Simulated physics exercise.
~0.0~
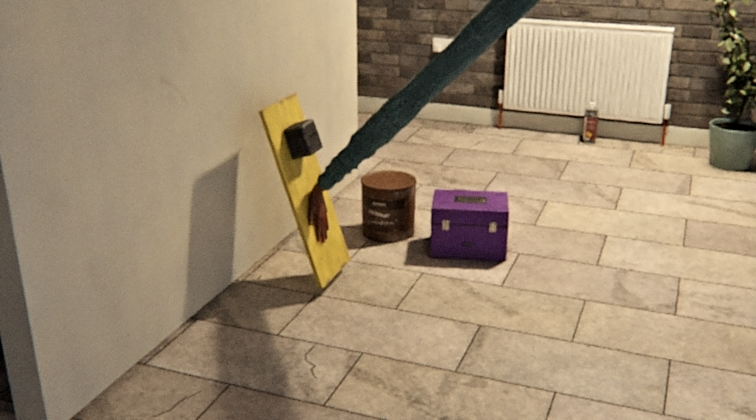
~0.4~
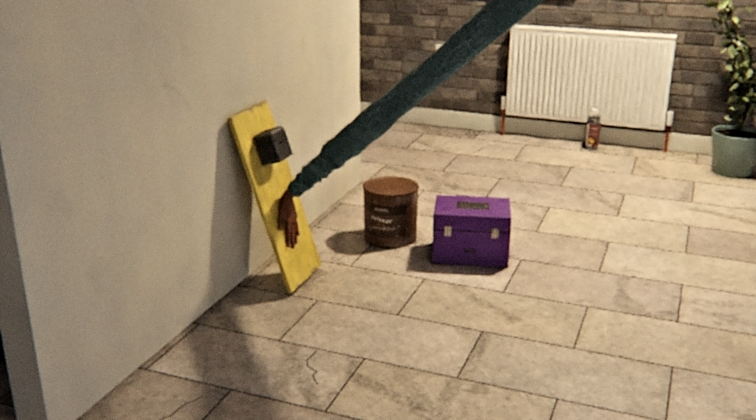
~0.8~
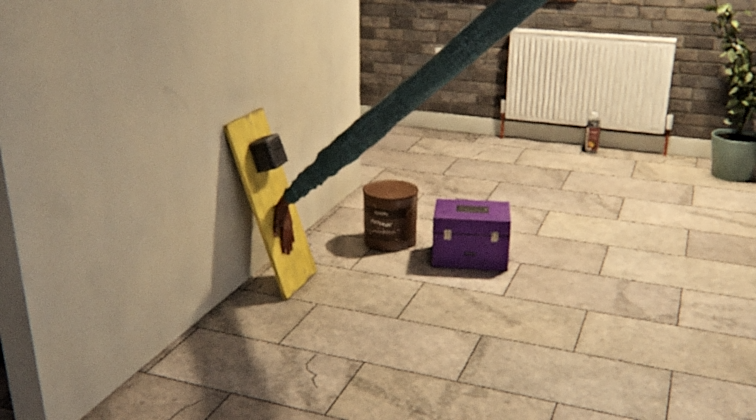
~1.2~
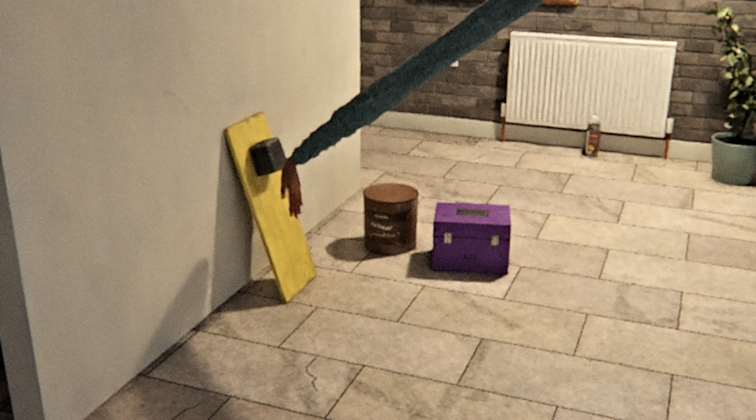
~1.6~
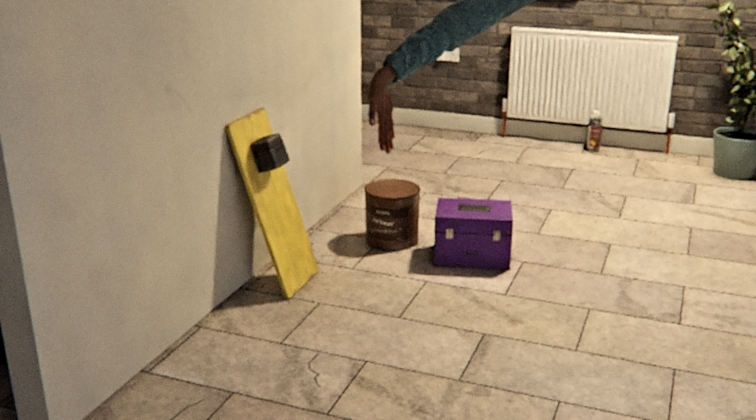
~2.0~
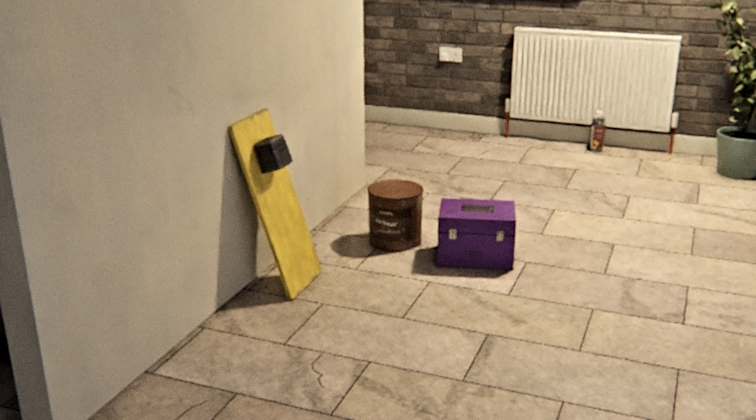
At first, a hand in a teal sleeve holds a long yellow board with a small dark block near its top, beside a pale wall on a tiled floor. A brown pail and a purple toolbox stand to the right, with a white radiator behind them. The hand moves the board a little to the left so that it leans against the wall, then lets go and draws back to the upper right. The arm leaves the view. The board stays leaning, its block still in place, while the pail and toolbox remain where they were.
